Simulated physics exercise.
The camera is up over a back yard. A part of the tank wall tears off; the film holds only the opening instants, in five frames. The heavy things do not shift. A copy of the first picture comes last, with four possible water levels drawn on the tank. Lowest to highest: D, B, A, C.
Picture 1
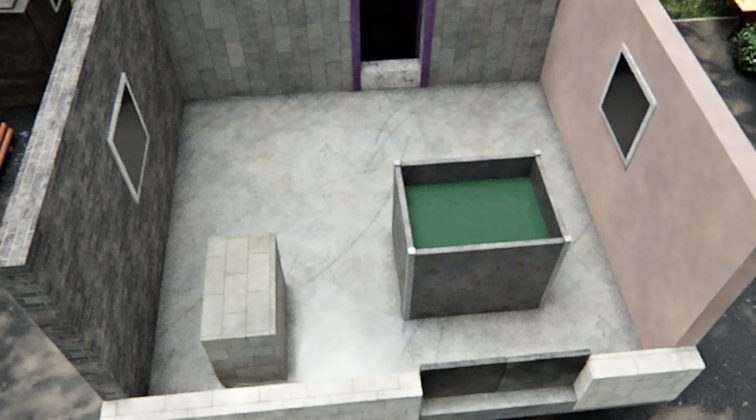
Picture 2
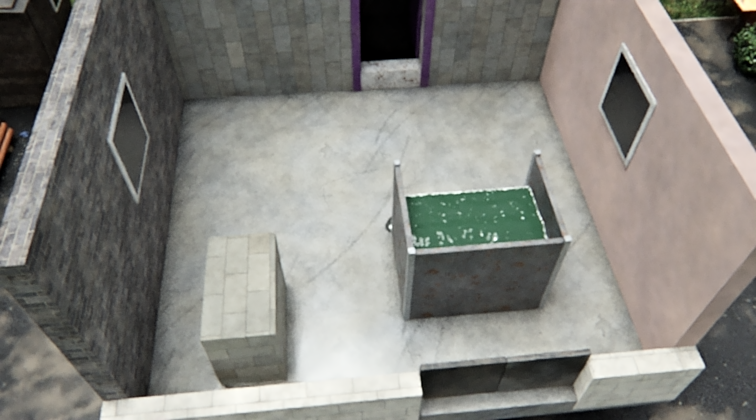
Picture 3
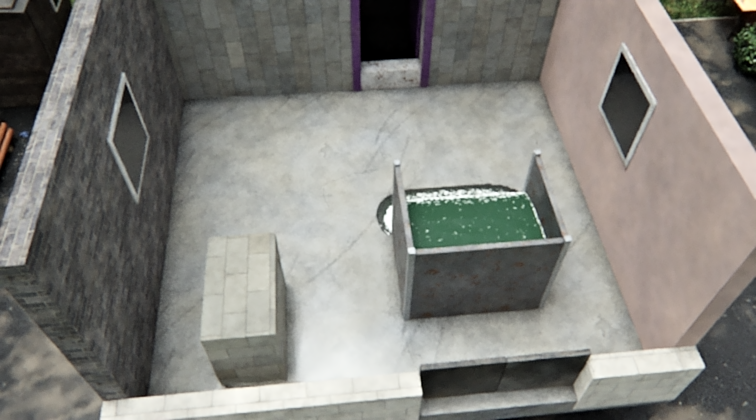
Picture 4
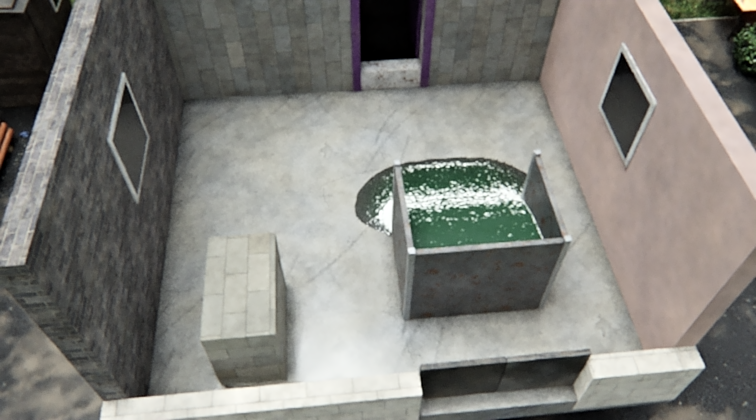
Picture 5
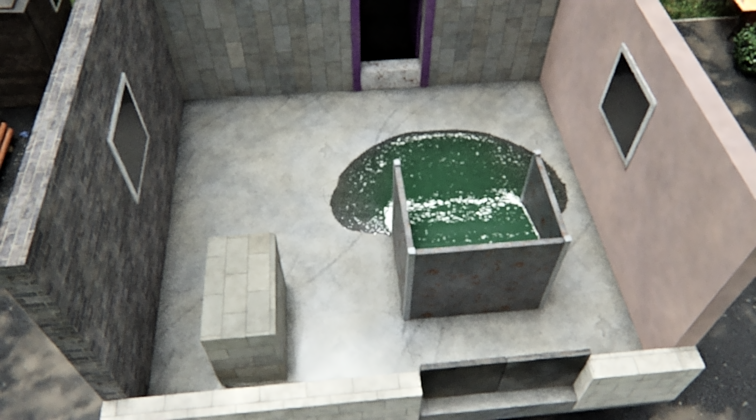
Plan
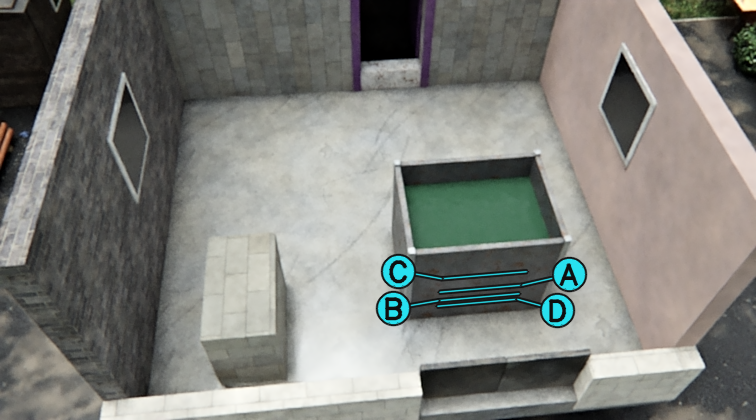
Green water pours out the back of a gray tank and spreads across the yard floor.
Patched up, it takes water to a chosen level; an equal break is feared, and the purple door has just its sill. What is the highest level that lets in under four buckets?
The answer is level C.
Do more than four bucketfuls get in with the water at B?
No.
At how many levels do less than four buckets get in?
All four.
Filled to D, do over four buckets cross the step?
No, that is safe.
On the marked copy, A at (481, 288); B at (478, 297); C at (484, 275); D at (477, 302); from the bottom up D, B, A, C.
With A, nothing gets over.
With B, nothing gets over.
With C, a bucket or two gets in.
With D, nothing gets over.
